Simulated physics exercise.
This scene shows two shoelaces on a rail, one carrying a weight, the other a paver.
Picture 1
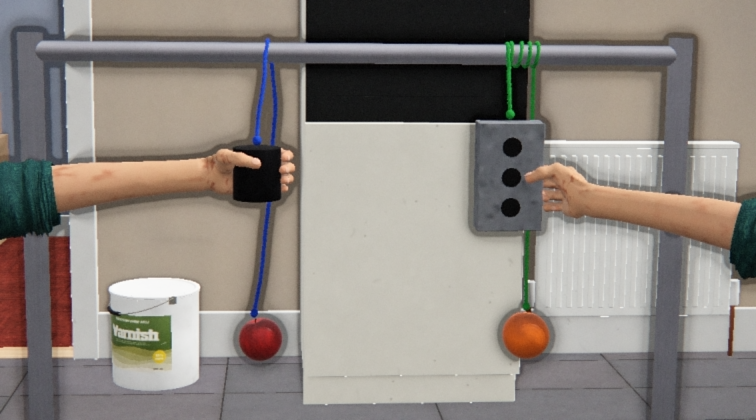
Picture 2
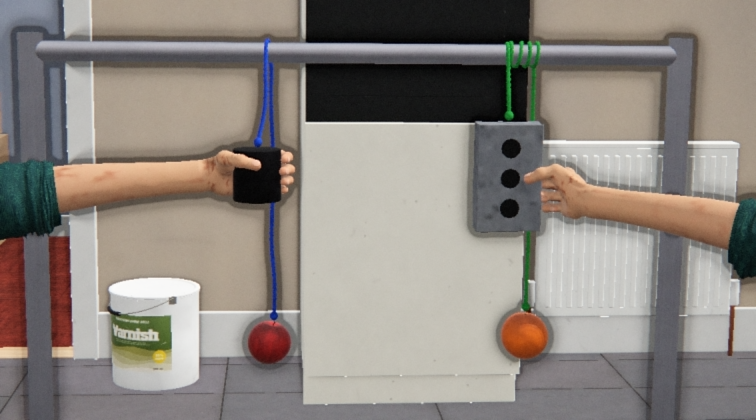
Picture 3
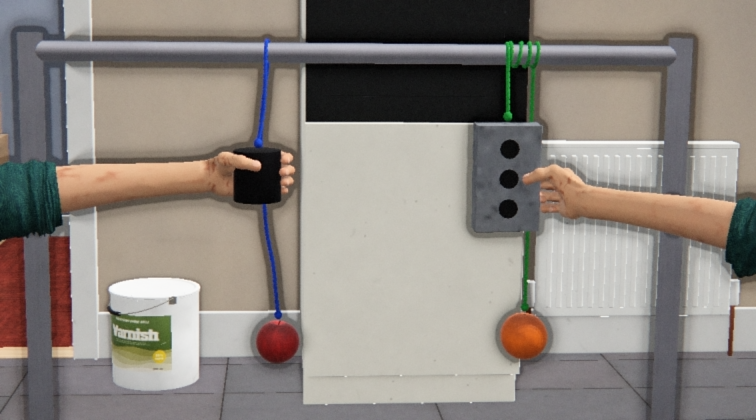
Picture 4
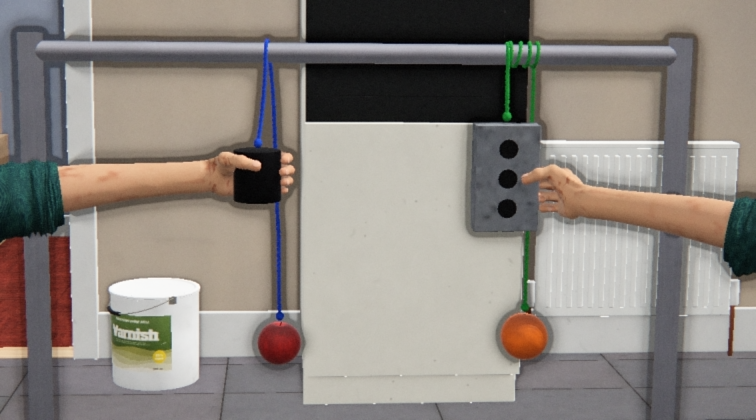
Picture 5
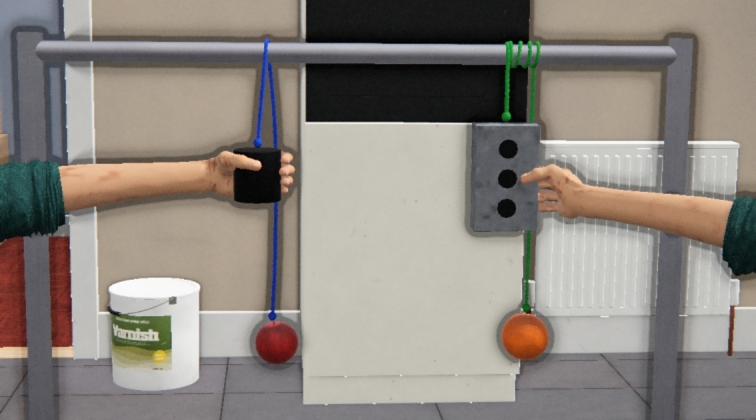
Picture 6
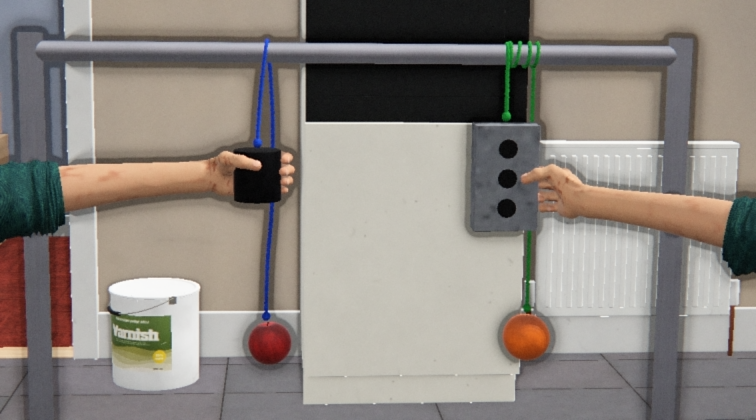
A red apple swings gently on a blue lace while two hands hold dark blocks.
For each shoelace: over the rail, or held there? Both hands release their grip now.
Result: The weight falls. The paver stays up.
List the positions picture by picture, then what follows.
The first frame shows weight (257, 173); paver (509, 176); left apple (261, 340); right orange (526, 335).
The second frame shows weight (257, 174); paver (508, 177).
The third frame shows weight (257, 175); paver (506, 177).
The fourth frame shows weight (257, 176); paver (505, 177).
The fifth frame shows weight (257, 175); paver (505, 177).
The sixth frame shows weight (257, 175); paver (505, 177); left shoelace only laid over the rail; right shoelace wound several times round the rail.
Then, 0.40 s later than the last view, weight dropping near (263, 356); paver in the air near (510, 156).
Then, 0.80 s later than the last view, weight on the floor; paver in the air near (522, 157).
Finally, weight on the floor; paver in the air near (514, 160). The weight pulls its rope through and the paver stays hanging.
